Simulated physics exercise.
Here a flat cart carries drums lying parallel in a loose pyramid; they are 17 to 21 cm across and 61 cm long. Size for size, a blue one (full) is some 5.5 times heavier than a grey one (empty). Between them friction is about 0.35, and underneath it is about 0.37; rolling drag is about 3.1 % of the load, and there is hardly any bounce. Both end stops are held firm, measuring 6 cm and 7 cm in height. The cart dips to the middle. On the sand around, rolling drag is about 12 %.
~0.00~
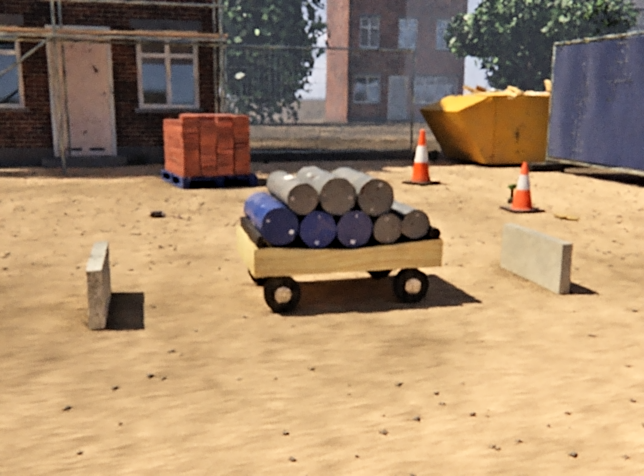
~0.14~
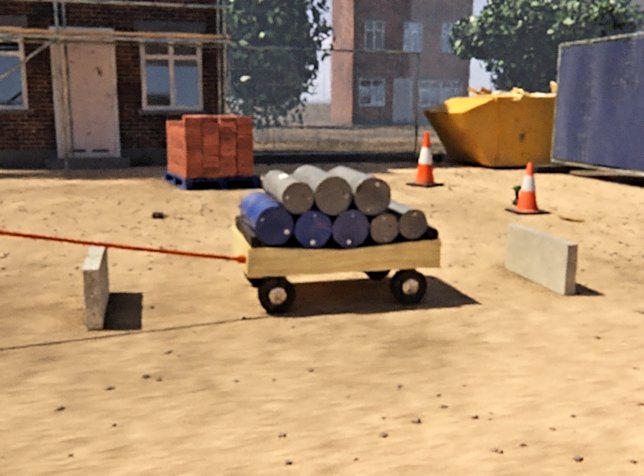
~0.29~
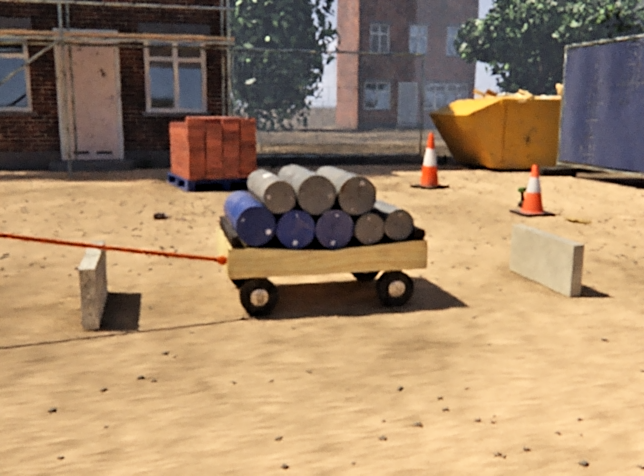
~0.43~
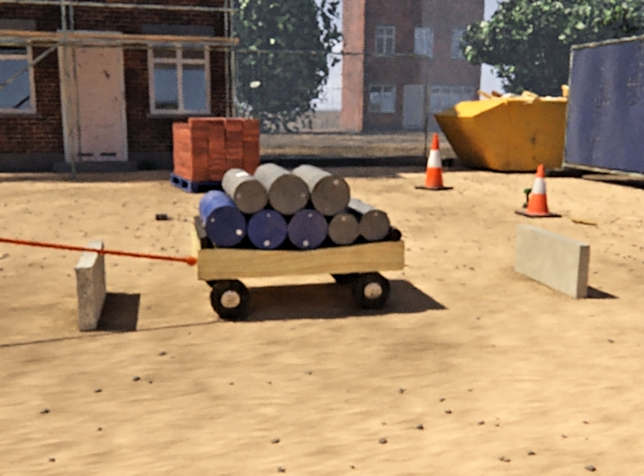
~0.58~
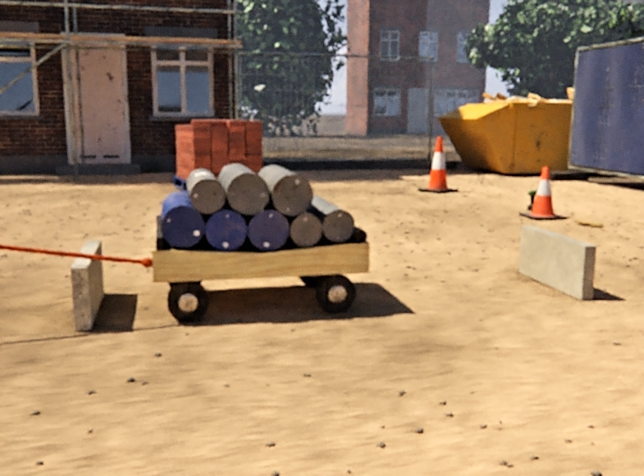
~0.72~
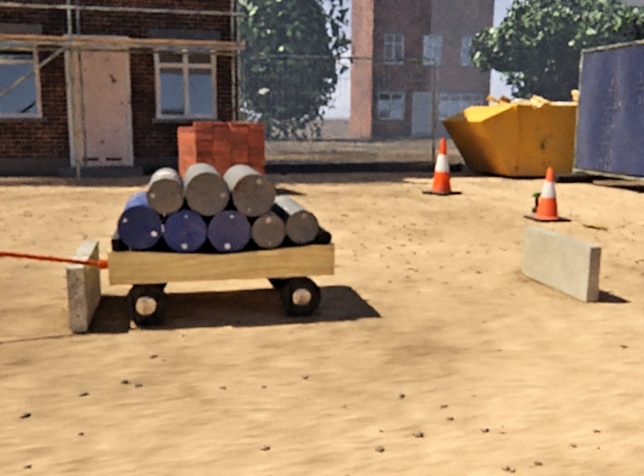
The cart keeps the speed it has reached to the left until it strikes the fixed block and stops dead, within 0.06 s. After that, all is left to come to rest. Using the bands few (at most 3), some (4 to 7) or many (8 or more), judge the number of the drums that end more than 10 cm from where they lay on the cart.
Few.
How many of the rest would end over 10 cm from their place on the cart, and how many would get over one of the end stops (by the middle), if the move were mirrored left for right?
That gives 8 for the first count and 1 for the second.
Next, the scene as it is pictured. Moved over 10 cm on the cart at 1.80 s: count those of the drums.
0 at that time.
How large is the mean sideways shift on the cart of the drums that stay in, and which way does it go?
Some 0 cm leftwards.
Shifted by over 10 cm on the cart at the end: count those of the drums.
Count: 0.
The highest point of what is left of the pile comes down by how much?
Drop in height: About 0 cm.
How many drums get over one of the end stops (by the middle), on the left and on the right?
Per side: 0 left, 0 right.
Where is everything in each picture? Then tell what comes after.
In the first frame, 8 drums (3 blue), 3 on the base, highest (338, 197); left batten (6 cm) (260, 237); right round bar (7 cm) (436, 228); blocks (94, 269) and (566, 243).
The second frame shows cart 2.9 cm to the left; stops (254, 236) and (434, 228); pile unchanged; bottom ones (314, 229) (351, 229) (385, 229).
The third frame shows cart 12 cm to the left; stops (235, 237) and (420, 228); pile unchanged.
The fourth frame shows cart 27 cm to the left; stops (204, 237) and (396, 229); pile unchanged.
The fifth frame shows cart 46 cm to the left; stops hidden and (361, 230); pile unchanged.
The sixth frame shows cart 65 cm to the left; stops hidden and (325, 231); pile unchanged.
After 0.83 s, cart 75 cm along; 0 now displaced over 10 cm.
After 1.80 s, cart 75 cm along; 0 now displaced over 10 cm.
In the end, by 2.9 s, 0 moved over 10 cm; not one over the end stops; top of the pile 39 cm high, from 39 cm.
